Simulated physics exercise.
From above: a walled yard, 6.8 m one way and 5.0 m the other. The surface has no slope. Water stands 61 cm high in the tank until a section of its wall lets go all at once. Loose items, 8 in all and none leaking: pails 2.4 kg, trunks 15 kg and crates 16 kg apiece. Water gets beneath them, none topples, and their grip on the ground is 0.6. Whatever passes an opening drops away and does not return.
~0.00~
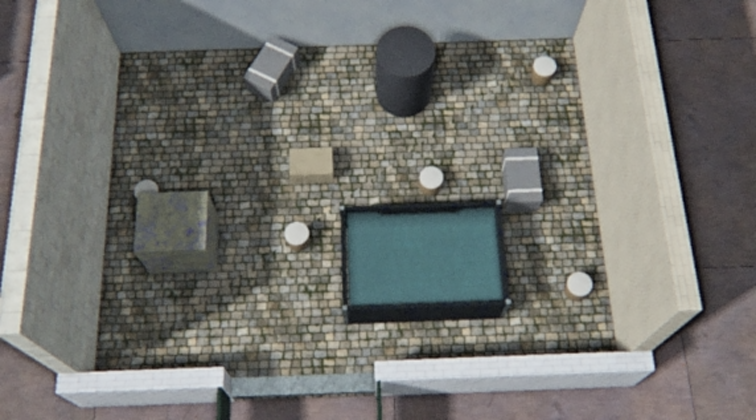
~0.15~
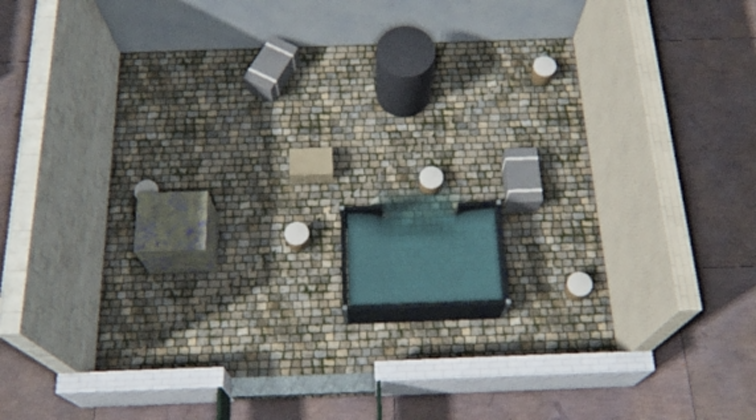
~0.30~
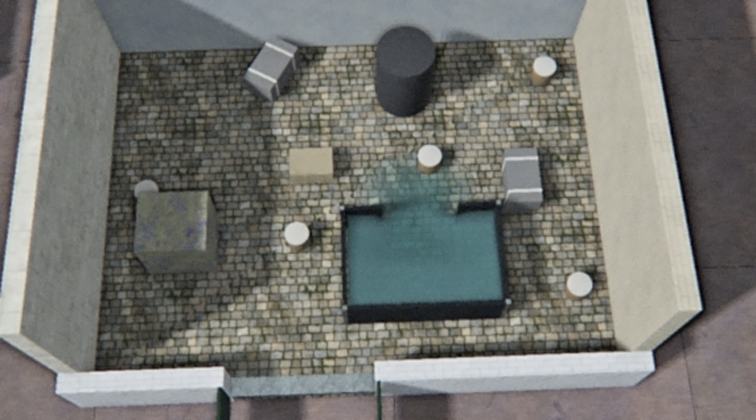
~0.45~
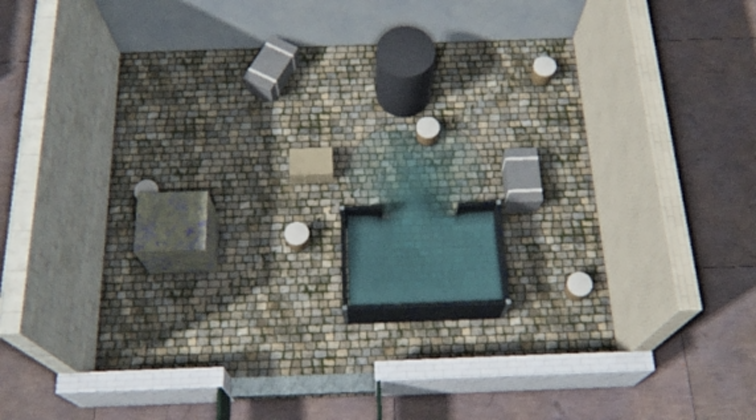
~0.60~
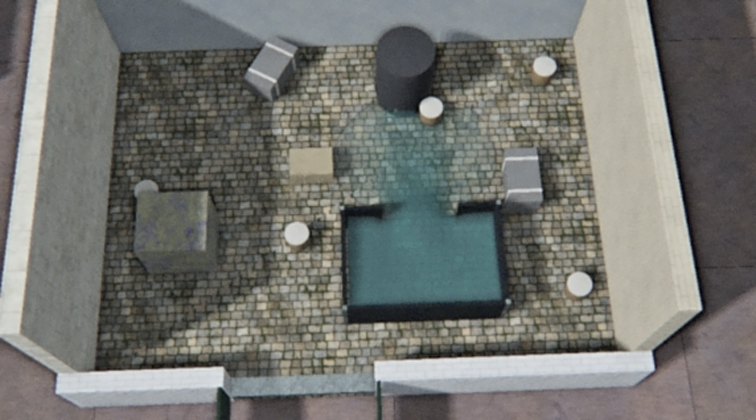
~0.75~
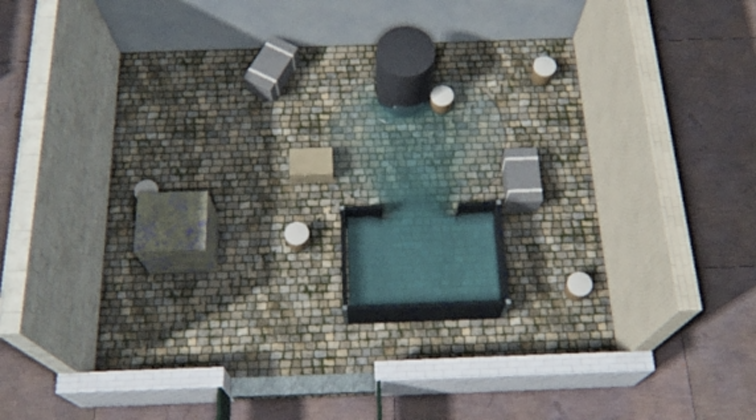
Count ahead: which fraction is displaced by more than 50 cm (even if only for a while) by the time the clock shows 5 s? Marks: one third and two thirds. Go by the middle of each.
Share: One to two thirds.
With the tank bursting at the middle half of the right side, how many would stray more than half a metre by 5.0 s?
In that case 2 of them.
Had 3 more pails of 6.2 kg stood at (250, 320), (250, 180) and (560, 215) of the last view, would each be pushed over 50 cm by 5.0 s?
In turn: Less, under, more.
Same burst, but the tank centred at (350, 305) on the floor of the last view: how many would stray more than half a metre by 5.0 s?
Then 4.
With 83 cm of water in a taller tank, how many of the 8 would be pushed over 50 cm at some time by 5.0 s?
Then 5.
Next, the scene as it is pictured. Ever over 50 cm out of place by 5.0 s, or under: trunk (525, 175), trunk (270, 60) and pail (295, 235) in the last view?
In that order: Less, past it, short of it.
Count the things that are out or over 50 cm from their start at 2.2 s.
I count 2.
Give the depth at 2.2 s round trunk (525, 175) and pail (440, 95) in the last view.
About 1 and 24 cm.
After 1.1 s 1 of 8 are over 50 cm from their spots; 1 afloat.
After 2.2 s 2 of 8 are over 50 cm from their spots; 2 afloat.
After 3.5 s 3 of 8 are over 50 cm from their spots; 2 afloat.
After 5.0 s 4 of 8 are over 50 cm from their spots, and 4 have been at some point; 4 afloat.
